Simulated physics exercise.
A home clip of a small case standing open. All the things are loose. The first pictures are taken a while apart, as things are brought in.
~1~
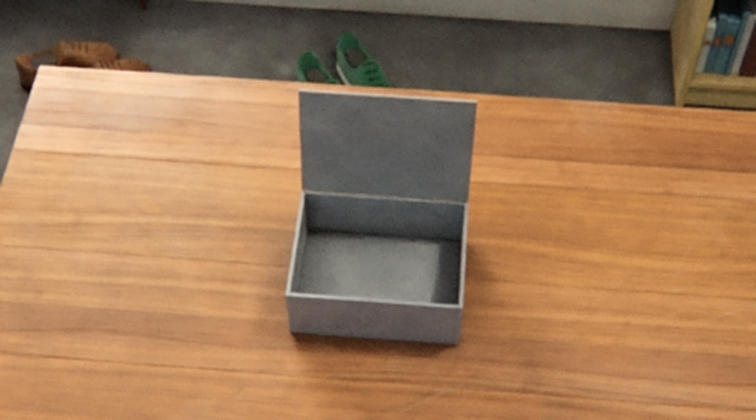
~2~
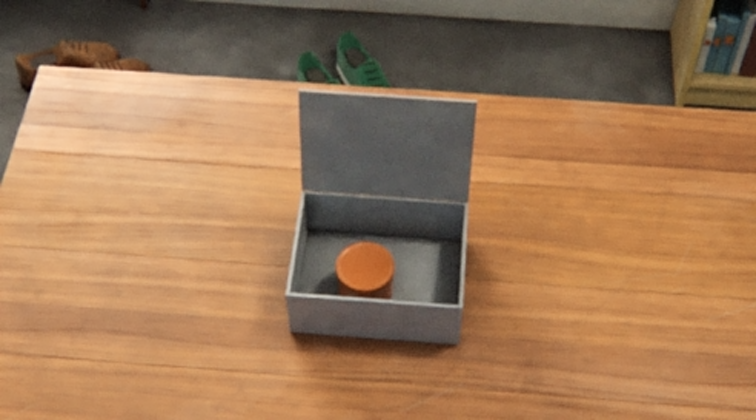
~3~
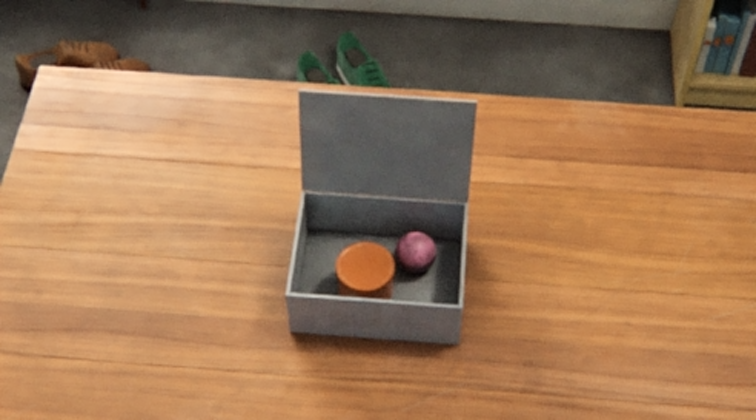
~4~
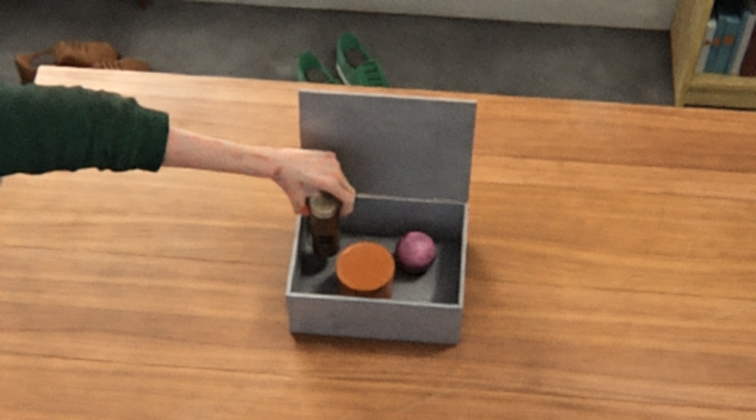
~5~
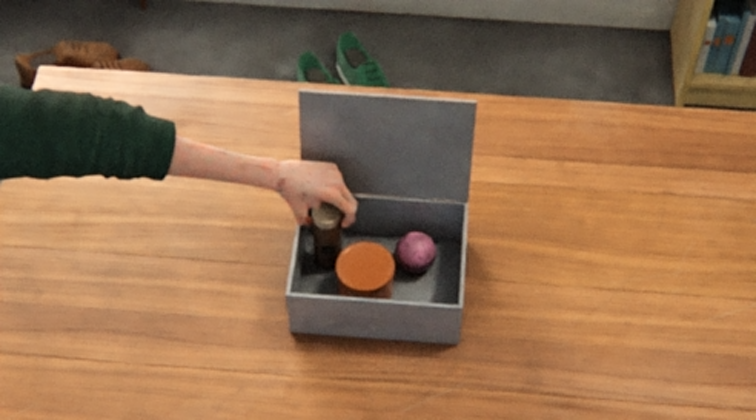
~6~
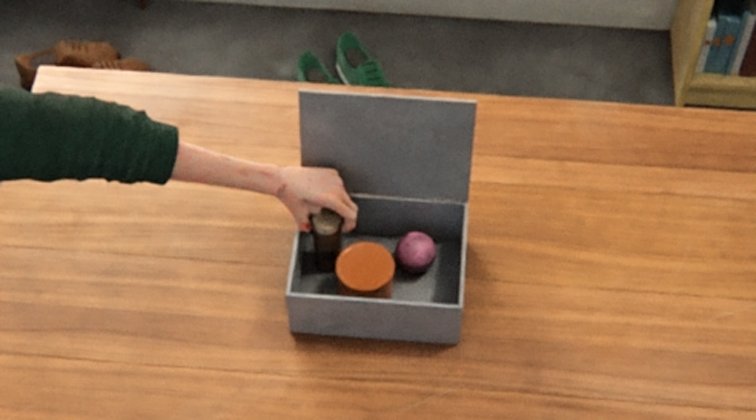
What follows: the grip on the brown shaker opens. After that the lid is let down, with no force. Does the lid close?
Here the lid will not close.
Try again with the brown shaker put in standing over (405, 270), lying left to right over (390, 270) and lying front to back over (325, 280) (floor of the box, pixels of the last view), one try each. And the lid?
First, it closes; second, it shuts flat; third, it sits on the rim.
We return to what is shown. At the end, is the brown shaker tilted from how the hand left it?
The brown shaker stays as placed.
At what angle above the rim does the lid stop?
Some 25° above the rim.
Then, 1.20 s after the last picture, lid starting down.
Then, 1.60 s after the last picture, lid 57° above the rim.
Then, 1.80 s after the last picture, lid 33° above the rim.
At rest, lid 27° above the rim; all 3 in place. Seen from the same camera at the end, brown shaker near (328, 240).
